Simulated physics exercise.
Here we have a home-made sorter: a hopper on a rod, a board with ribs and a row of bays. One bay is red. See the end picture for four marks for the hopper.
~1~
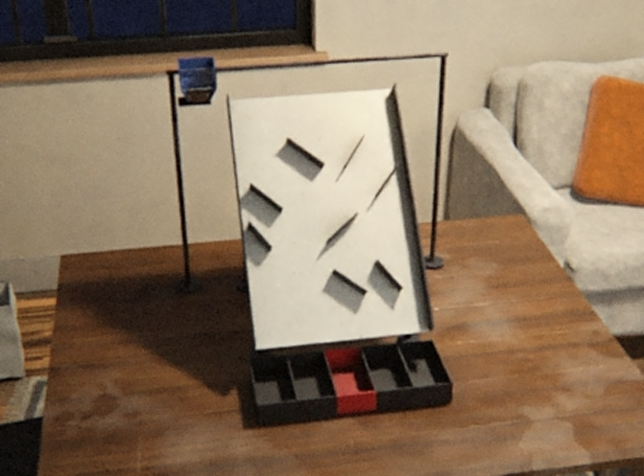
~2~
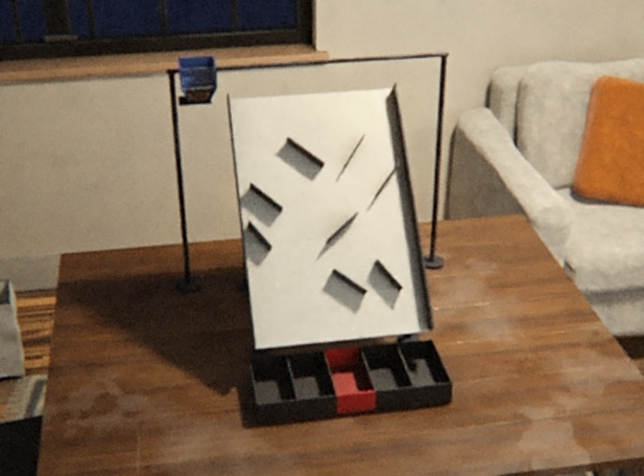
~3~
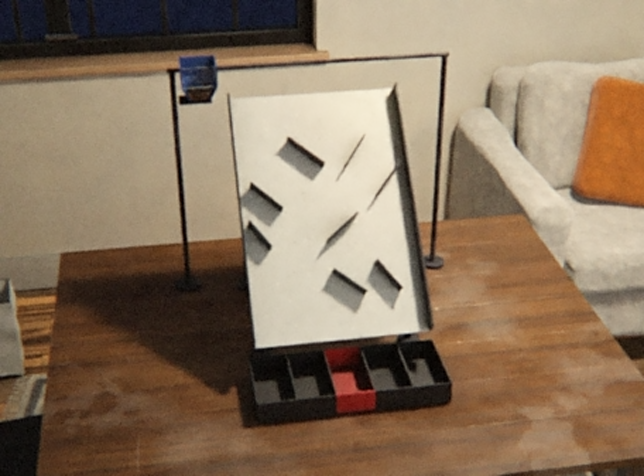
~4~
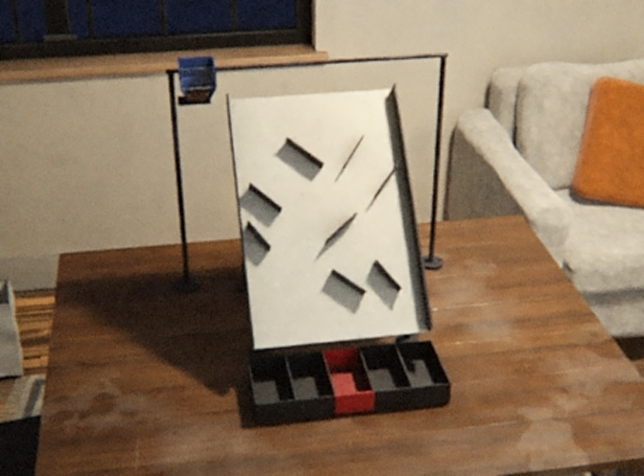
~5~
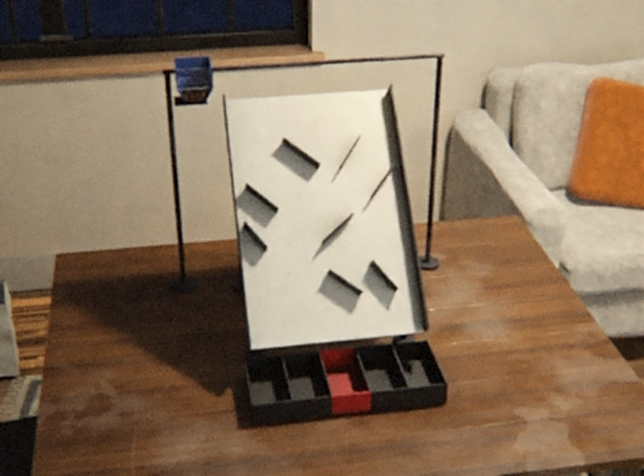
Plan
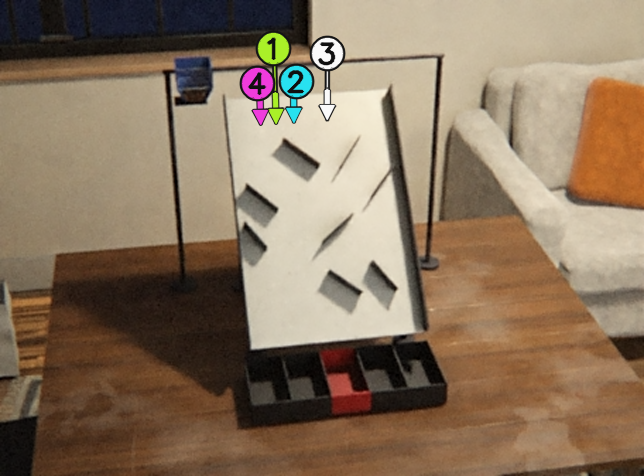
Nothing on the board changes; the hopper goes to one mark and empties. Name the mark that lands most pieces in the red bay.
The answer is mark 4.
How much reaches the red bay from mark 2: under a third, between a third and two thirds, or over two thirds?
Mark 2 gives under a third.
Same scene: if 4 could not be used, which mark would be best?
1 it is.
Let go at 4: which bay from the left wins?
The third from the left.
On the marked copy, mark 1 meets the board at (275, 118); mark 2 meets the board at (293, 117); mark 3 meets the board at (327, 114); mark 4 meets the board at (260, 119).
For mark 1, close to a third in the red bay, close to two thirds in other bays.
For mark 2, a small share in the red bay, all but a few in other bays.
For mark 3, none at all in the red bay, all but a few in other bays, only a few outside the box.
For mark 4, close to two thirds in the red bay, close to a third in other bays.
